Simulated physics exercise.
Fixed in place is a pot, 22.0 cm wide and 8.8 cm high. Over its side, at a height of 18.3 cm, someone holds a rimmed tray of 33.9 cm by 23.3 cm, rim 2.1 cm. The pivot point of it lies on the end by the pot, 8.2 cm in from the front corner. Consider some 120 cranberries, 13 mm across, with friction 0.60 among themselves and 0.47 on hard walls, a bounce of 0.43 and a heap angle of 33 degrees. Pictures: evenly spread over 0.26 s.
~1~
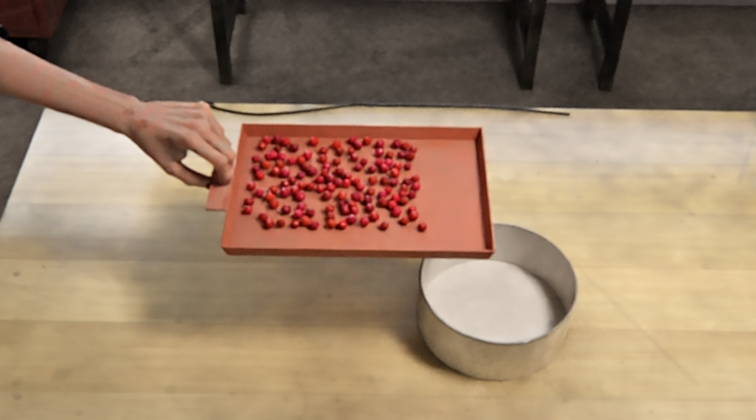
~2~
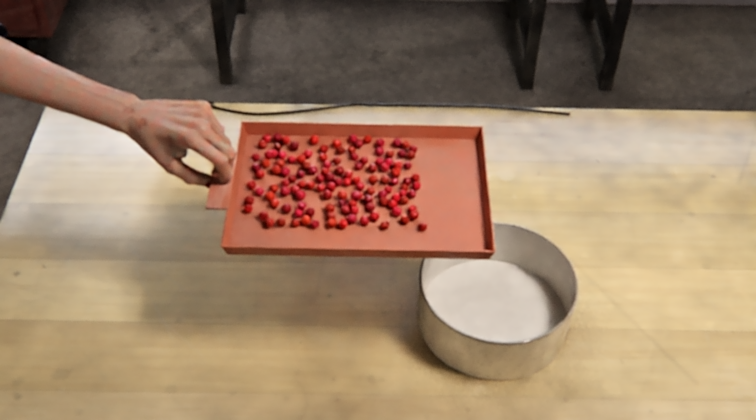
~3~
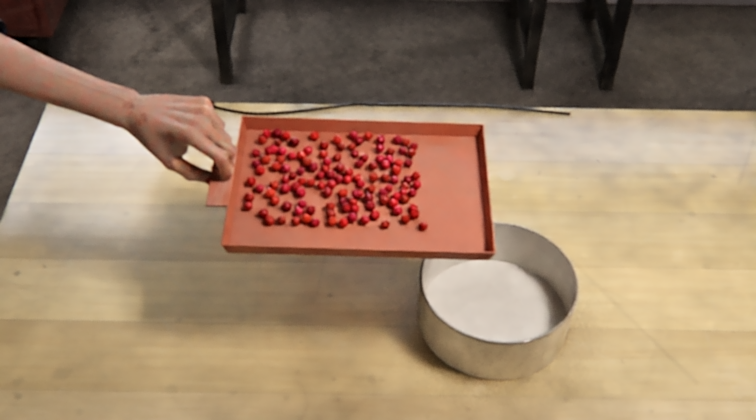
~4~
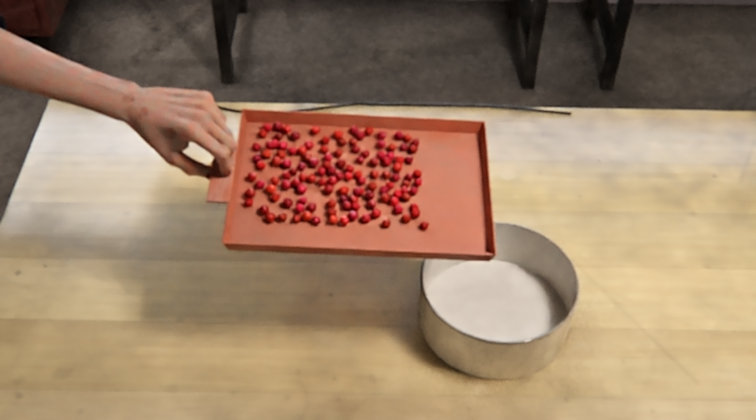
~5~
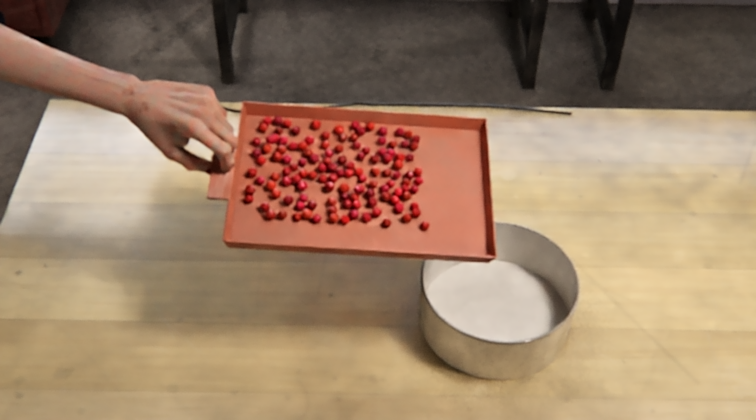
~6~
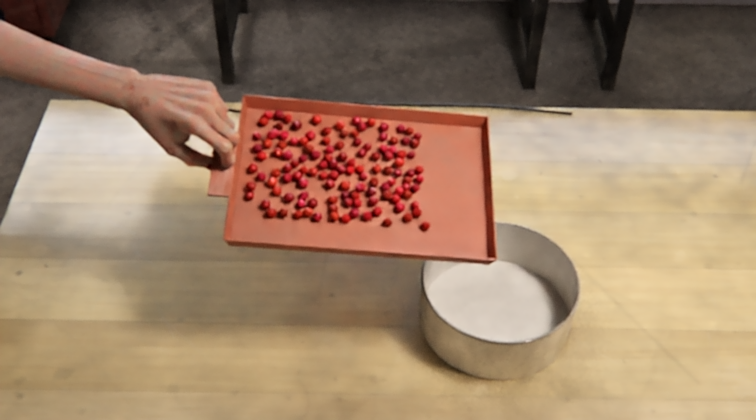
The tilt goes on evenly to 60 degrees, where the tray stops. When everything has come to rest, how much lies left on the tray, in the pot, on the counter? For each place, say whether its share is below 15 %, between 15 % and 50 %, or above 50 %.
Outcome: Left on the tray: Will probably see over half the pieces; pot: Will probably see a small number; counter: Will probably see a small number.
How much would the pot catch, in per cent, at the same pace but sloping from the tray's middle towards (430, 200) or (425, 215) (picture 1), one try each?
Around 5 % for the first direction, around 15 % for the second.
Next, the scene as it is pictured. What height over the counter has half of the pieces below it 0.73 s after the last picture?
Roughly 20 cm above the counter.
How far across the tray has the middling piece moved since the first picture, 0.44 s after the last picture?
Roughly 10 cm.
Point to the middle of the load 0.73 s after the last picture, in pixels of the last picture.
Expected load position: Near (406, 235).
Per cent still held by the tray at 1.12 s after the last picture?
90%, roughly.
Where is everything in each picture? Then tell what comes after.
In the first picture, tray tilt 0 degrees, front corners at (226, 244) and (490, 248); middle of the pieces at (338, 183); pot at (498, 279).
In the second picture, tray tilt 1 degrees, front corners at (226, 243) and (490, 248); middle of the pieces at (338, 182).
In the third picture, tray tilt 2 degrees, front corners at (227, 241) and (491, 249); middle of the pieces at (338, 179).
In the fourth picture, tray tilt 5 degrees, front corners at (227, 239) and (492, 251), lowest corner right front; middle of the pieces at (339, 176).
In the fifth picture, tray tilt 8 degrees, front corners at (228, 237) and (492, 253), lowest corner right front; middle of the pieces at (340, 173).
In the sixth picture, tray tilt 11 degrees, front corners at (229, 236) and (492, 256), lowest corner right front; middle of the pieces at (341, 170); pot at (501, 279).
Then, 0.44 s after the last picture, tilt 35 degrees; the tray holds 100 %, the pot 0 %.
Then, 0.73 s after the last picture, tilt 50 degrees; the tray holds 100 %, the pot 0 %.
Then, 1.12 s after the last picture, tilt 60 degrees; the tray holds 90 %, the pot 5 %.
In the end, tray 90 %, pot 5 %, counter 0 %.
